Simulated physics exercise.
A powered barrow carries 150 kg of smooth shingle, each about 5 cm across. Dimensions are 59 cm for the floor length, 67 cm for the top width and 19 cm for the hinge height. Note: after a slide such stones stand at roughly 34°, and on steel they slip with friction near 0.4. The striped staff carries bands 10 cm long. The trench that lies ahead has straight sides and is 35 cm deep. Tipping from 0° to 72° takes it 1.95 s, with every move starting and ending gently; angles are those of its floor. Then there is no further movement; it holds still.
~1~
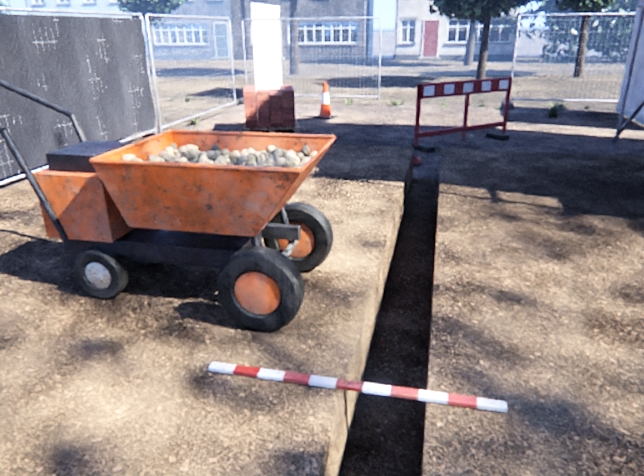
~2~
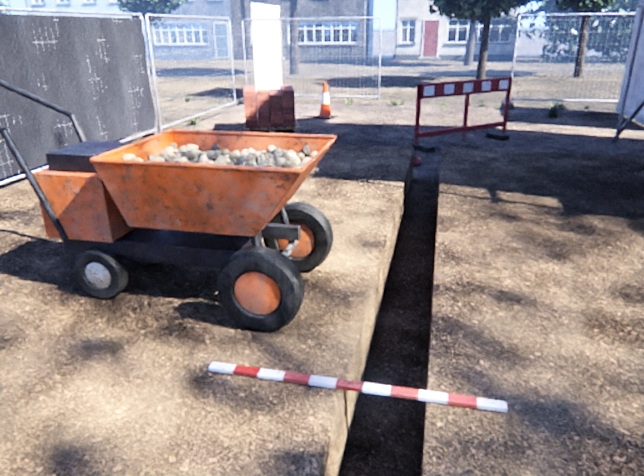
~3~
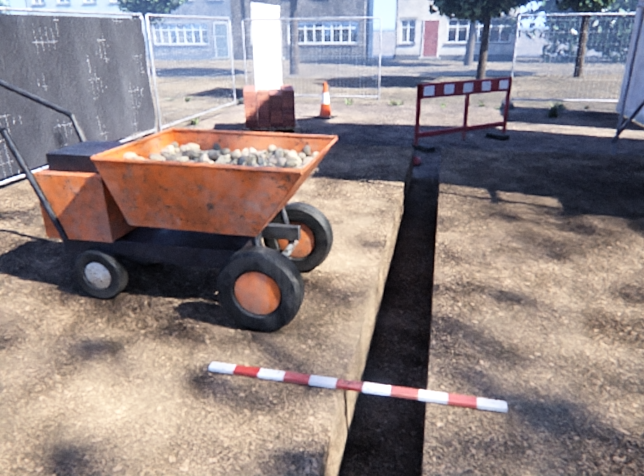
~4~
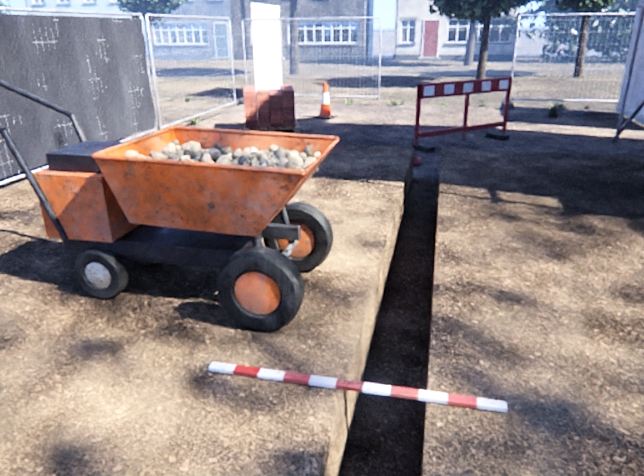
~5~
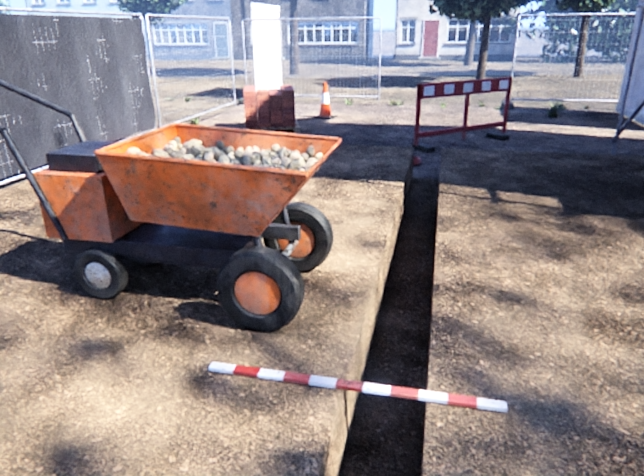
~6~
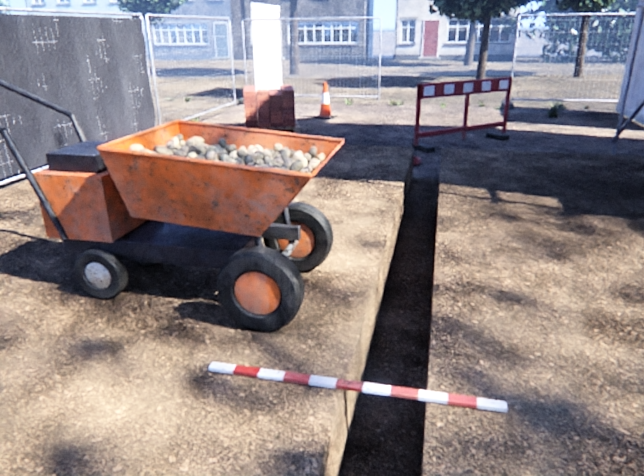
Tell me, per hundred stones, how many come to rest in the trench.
50 per hundred.
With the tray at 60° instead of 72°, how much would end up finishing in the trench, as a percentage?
The trench would hold about 50% of it.
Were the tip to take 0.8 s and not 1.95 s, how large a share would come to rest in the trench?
Trench share: Approx. 35%.
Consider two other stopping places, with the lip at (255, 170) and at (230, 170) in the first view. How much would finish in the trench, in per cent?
I'd expect close to 95 per cent at the first and 95 per cent at the second.
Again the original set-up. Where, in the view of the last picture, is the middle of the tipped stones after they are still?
Their centre sits close to (425, 336).
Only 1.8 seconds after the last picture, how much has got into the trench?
I'd say near 25 per cent at that time.
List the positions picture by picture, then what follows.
The first picture shows lip at (300, 171), floor tilted 0°, highest stones at (204, 155).
In the second picture, the tray is at 0°, its lip at (301, 172); the top of the load is at (204, 155).
The third picture shows lip at (302, 172), floor tilted 1°, highest stones at (205, 154).
The fourth picture shows lip at (304, 173), floor tilted 2°, highest stones at (198, 152).
The fifth picture shows lip at (307, 175), floor tilted 3°, highest stones at (184, 148).
The sixth picture shows lip at (311, 176), floor tilted 5°, highest stones at (186, 145).
Then, 1.2 s after the last picture the floor is at 61°, 97 % in the tray, 3 % in the trench; the foremost stones are at (424, 260).
Then, 1.8 s after the last picture the floor is at 72°, 31 % in the tray, 24 % in the trench, 45 % past the trench; the foremost stones are at (598, 330).
Then, 2.1 s after the last picture the floor is at 72°, 12 % in the tray, 36 % in the trench, 53 % past the trench; the foremost stones are past the picture's edge.
Then, 4.0 s after the last picture the floor is at 72°, 0 % in the tray, 50 % in the trench, 50 % past the trench; the foremost stones are past the picture's edge.
